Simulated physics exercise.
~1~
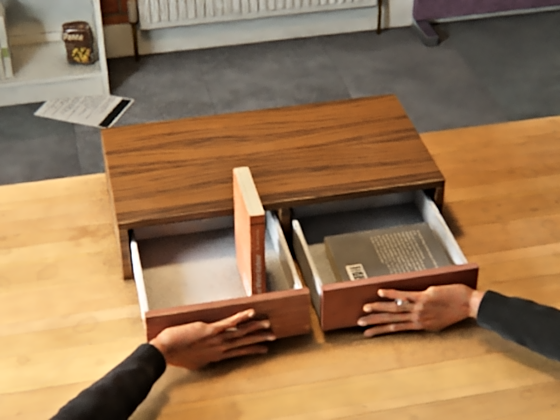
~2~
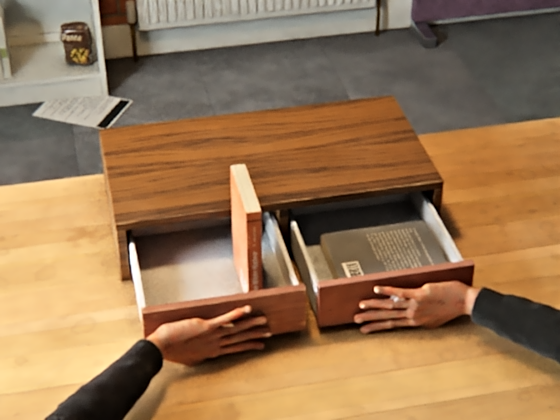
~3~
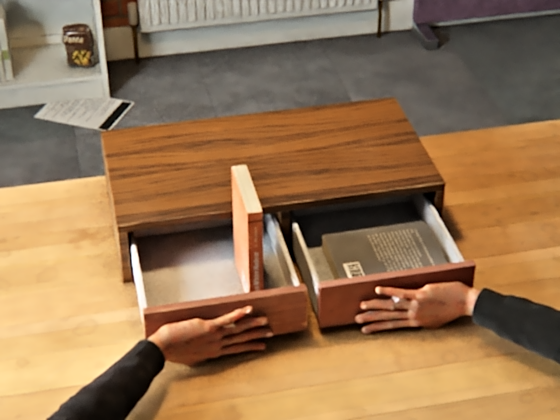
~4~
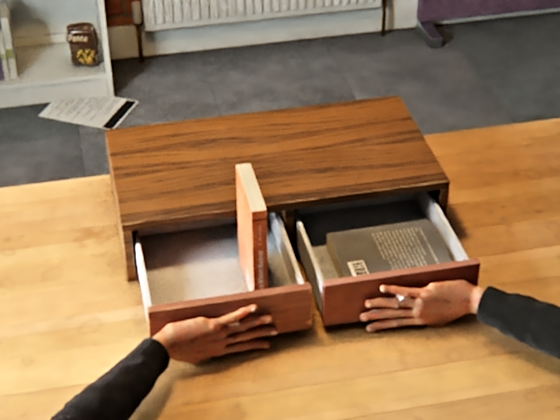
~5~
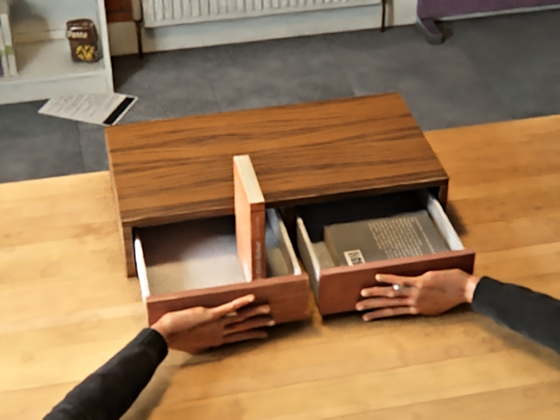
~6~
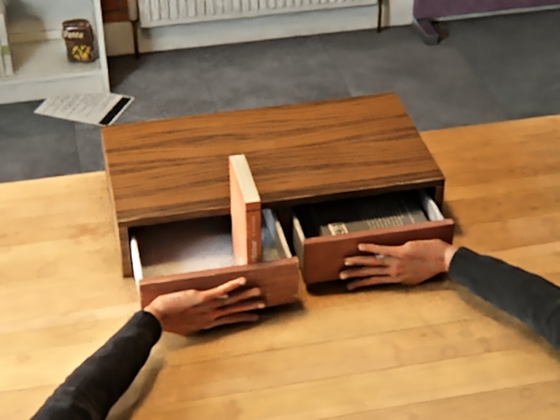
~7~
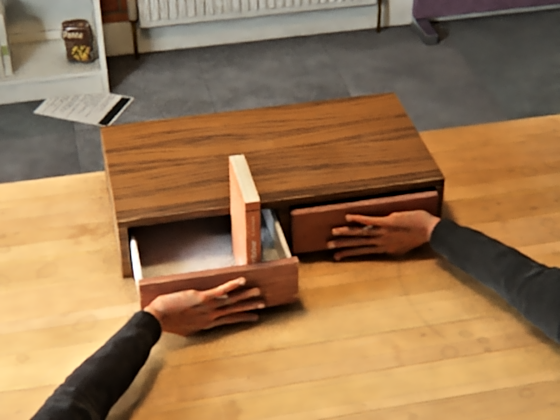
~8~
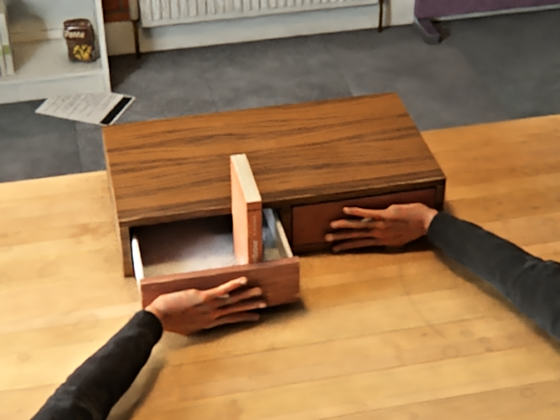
To begin with, a small wooden chest sits on a table with both drawers pulled out, a hand resting on the front of each. An orange book stands upright in the left drawer, rising above the chest's top, while a grey book lies flat in the right one. After a brief pause, the hands push both drawers inward. The left drawer moves in only a little and stops, with the upright book close to the chest's front edge. The right drawer keeps sliding, carrying the grey book out of sight. Finally, the right drawer is shut flush, while the left stays ajar.
